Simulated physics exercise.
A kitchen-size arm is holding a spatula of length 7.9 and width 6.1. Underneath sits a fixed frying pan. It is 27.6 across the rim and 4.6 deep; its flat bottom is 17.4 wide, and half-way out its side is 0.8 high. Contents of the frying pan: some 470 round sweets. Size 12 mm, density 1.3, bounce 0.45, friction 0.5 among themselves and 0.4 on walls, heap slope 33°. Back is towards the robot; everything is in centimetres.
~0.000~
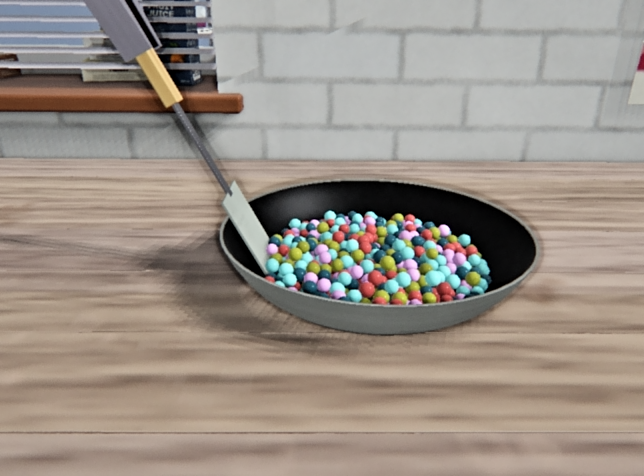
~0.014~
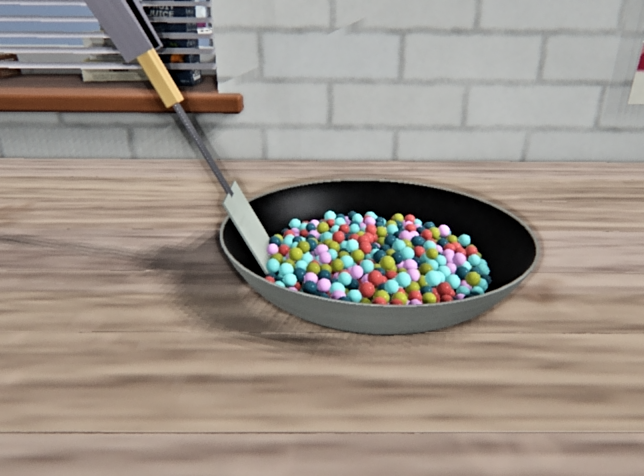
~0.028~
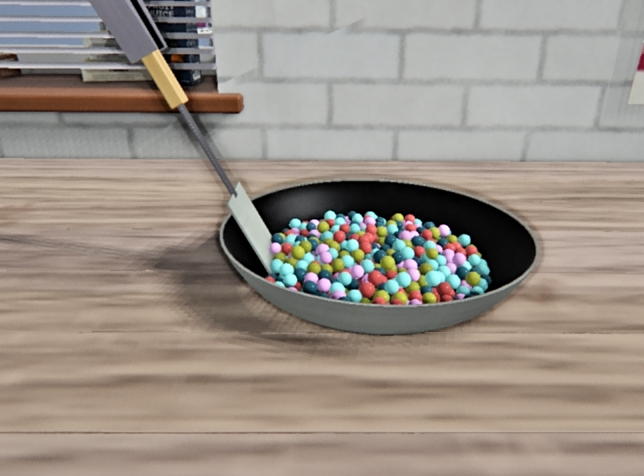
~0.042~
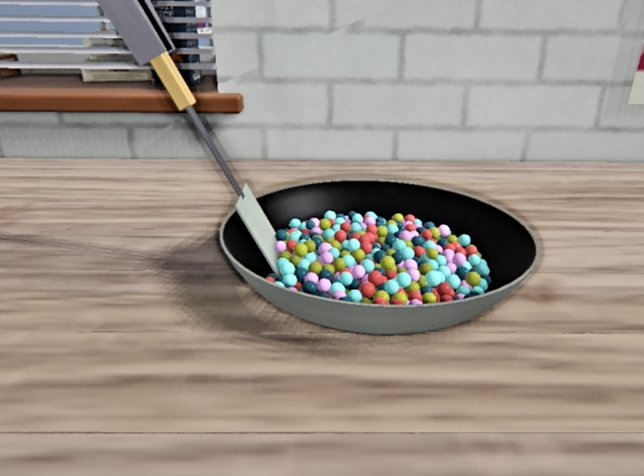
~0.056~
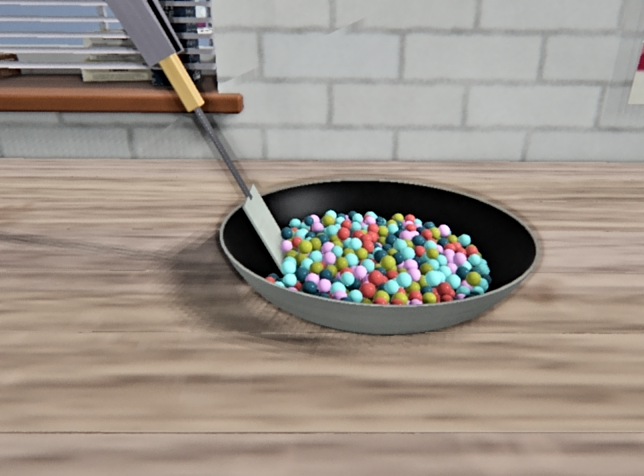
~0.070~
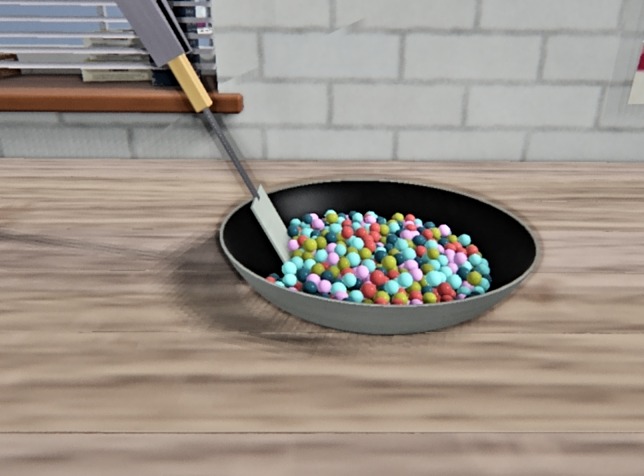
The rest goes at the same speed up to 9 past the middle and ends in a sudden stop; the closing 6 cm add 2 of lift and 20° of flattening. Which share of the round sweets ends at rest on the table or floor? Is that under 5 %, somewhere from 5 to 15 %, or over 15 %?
It is under 5 %.
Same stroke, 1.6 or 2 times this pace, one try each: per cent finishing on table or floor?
Try one about 5 %, try two about 10 %.
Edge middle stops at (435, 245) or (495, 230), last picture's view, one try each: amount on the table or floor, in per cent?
Respectively about 0 and 15 percent end on the table or floor.
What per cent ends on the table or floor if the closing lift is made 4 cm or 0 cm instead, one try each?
Near 0 and 0 percent respectively.
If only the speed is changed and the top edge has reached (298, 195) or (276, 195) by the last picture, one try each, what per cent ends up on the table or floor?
That comes to about 15 and about 5 percent, in that order.
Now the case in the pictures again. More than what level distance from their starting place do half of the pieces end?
Distance: Around 3 cm.
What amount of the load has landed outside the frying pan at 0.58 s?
Roughly 0 percent.
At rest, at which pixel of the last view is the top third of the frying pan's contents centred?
It is centred near (473, 242) in the last view.
By 0.19 s, sloping 63°, highest piece 5 above the table; 468 in the frying pan.
By 0.32 s, sloping 56°, highest piece 5 above the table; 468 in the frying pan.
By 0.58 s, sloping 43°, highest piece 6 above the table; 464 in the frying pan, 3 on the table or floor, 1 on the blade or in flight.
By 1.63 s, sloping 43°, highest piece 5 above the table; 464 in the frying pan, 4 on the table or floor.
Final count, 464 in the frying pan, 4 on the table or floor. That is 1 % on the table or floor.
